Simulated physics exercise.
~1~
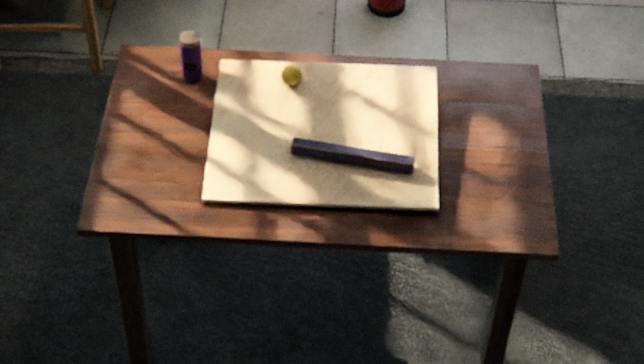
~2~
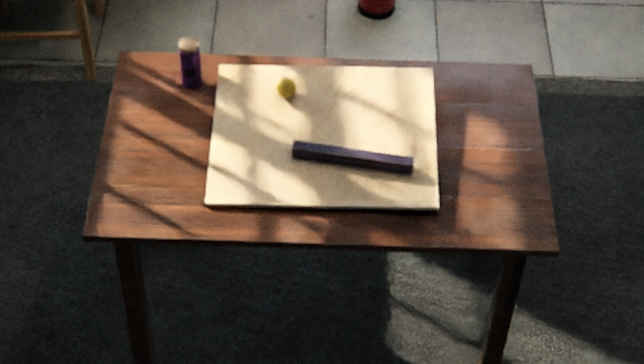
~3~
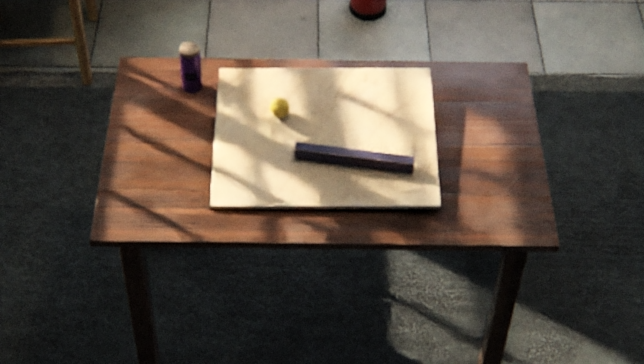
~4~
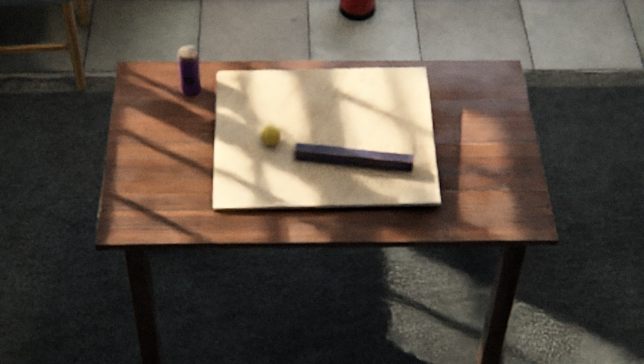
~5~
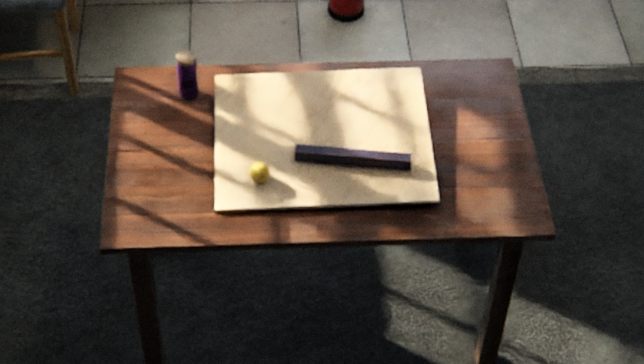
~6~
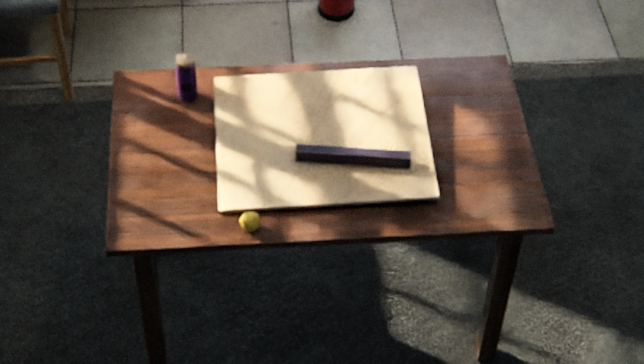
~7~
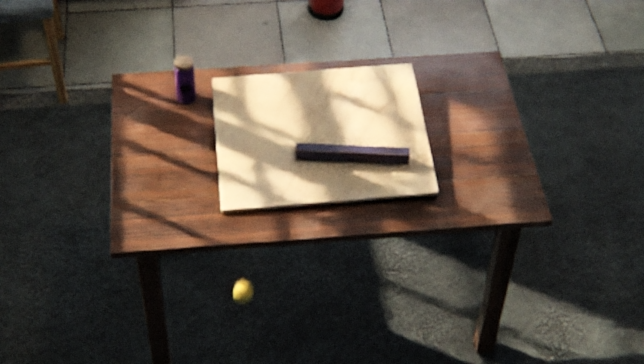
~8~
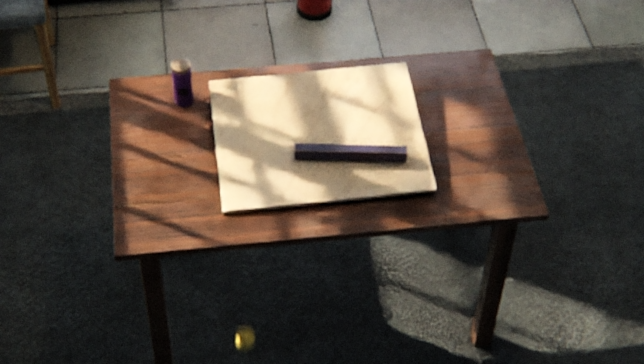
A yellow lemon rolls down a pale board and drops off the table's near edge.
